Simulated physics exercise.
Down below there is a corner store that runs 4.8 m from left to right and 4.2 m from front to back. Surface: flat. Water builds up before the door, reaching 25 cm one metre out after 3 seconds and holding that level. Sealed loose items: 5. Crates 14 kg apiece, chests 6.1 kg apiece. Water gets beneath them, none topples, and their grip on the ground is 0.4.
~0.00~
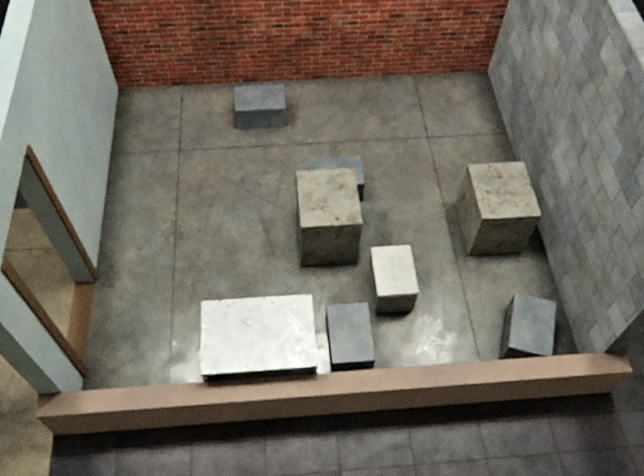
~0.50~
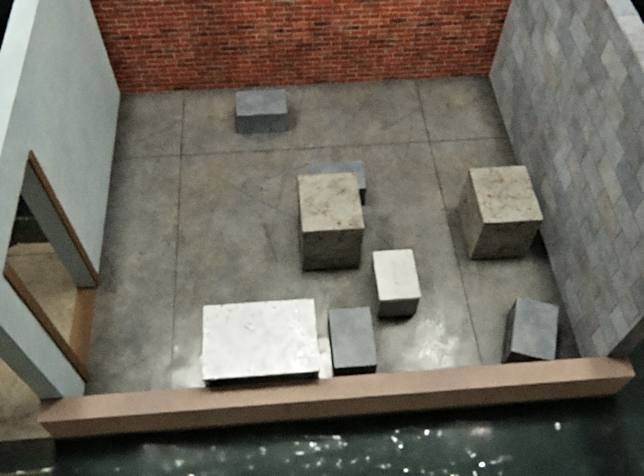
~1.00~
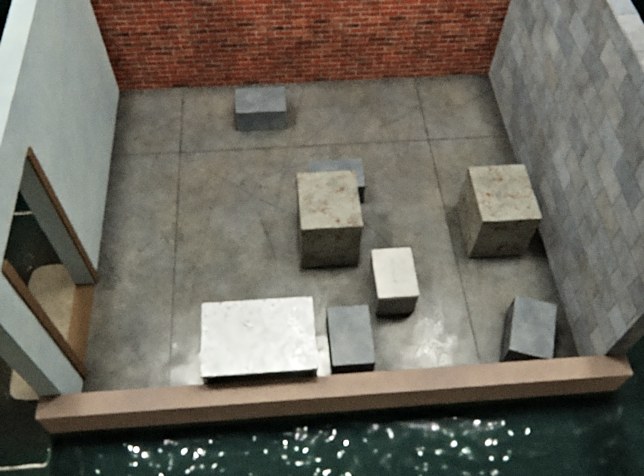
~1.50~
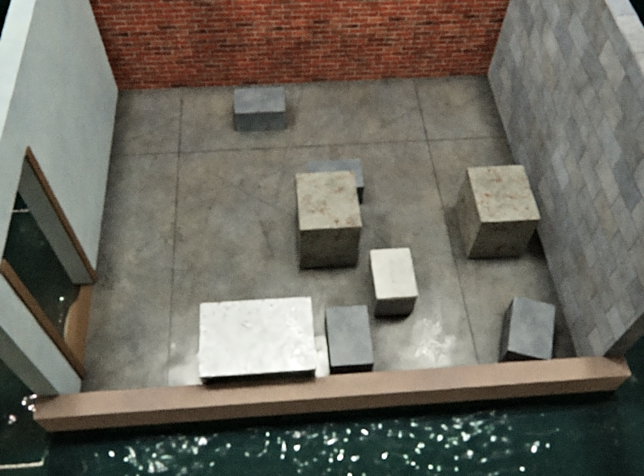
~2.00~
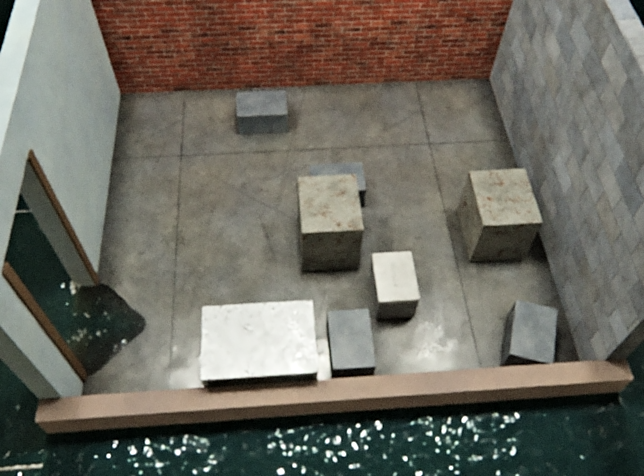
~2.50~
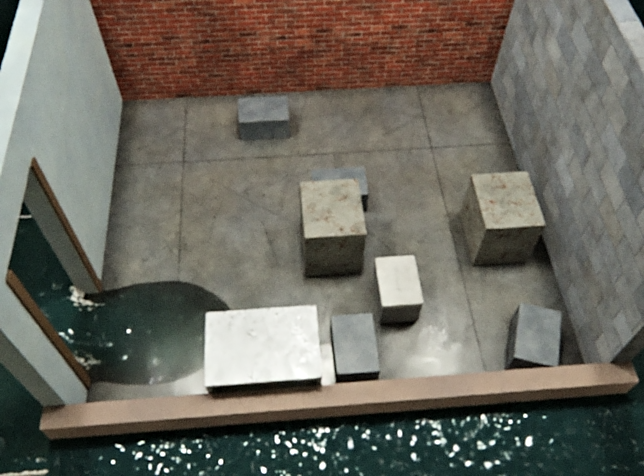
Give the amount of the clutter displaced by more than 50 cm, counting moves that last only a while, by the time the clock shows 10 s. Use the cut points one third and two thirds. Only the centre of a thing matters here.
It falls from one third to two thirds.
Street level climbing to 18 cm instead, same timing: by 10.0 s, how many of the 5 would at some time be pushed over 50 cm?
The answer would then be 1.
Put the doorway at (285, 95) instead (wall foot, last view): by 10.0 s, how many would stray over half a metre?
Then 5.
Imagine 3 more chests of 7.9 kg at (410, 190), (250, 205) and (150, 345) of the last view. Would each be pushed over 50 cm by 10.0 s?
For each in turn I get a smaller distance, a greater distance and a greater distance.
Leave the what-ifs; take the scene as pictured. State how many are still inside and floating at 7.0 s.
It comes to 1 of them.
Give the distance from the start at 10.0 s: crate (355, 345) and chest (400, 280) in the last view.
They've ended up 20 cm and 140 cm away, in that order.
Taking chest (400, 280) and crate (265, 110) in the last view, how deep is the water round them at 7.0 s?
Some 7 cm at the first, some 5 cm at the second.
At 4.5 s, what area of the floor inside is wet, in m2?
Flooded: Near 7.5 m2.
After 3.5 s 0 of 5 are over 50 cm from their spots; 0 afloat.
After 4.5 s 1 of 5 are over 50 cm from their spots; 0 afloat.
After 7.0 s 1 of 5 are over 50 cm from their spots; 1 afloat.
After 10.0 s 2 of 5 are over 50 cm from their spots, and 2 have been at some point; 4 afloat.
